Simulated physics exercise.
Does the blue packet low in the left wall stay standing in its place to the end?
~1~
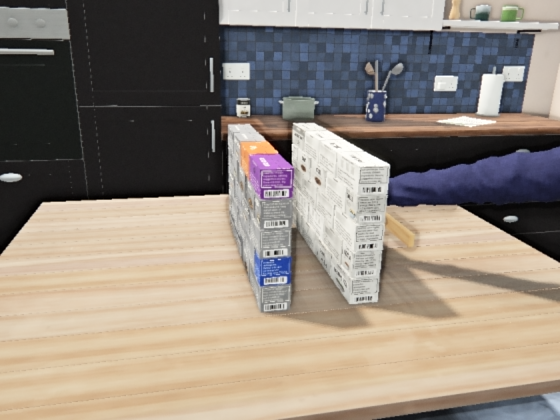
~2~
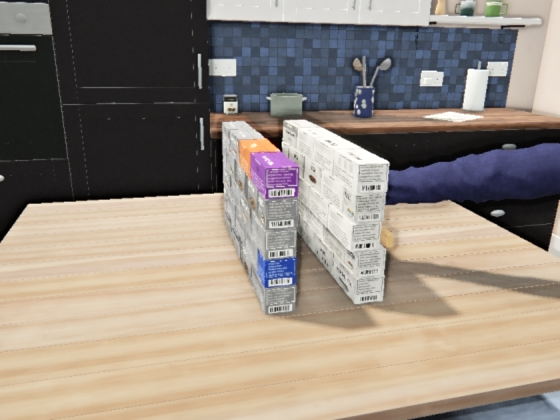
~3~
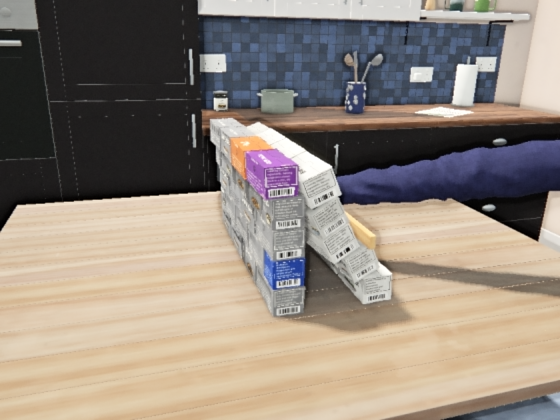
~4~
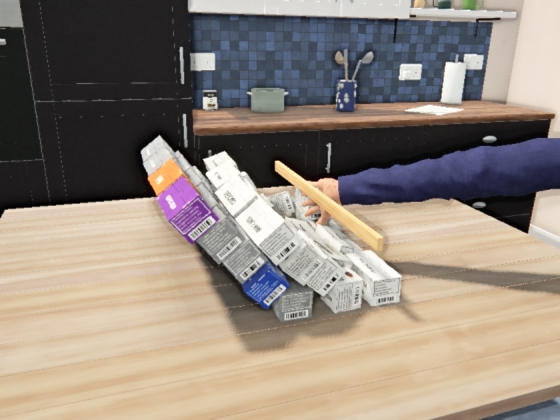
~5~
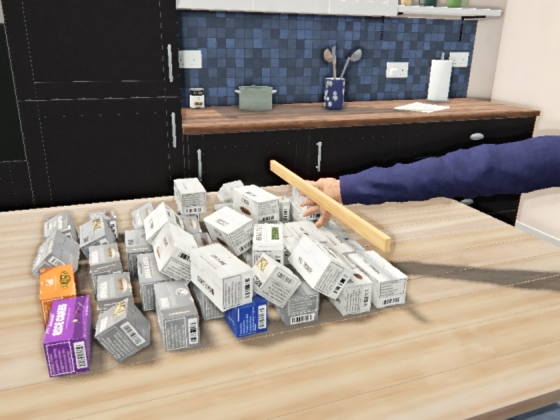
No, the blue packet comes down with the left wall and ends up lying among the fallen packets near the front of the heap.
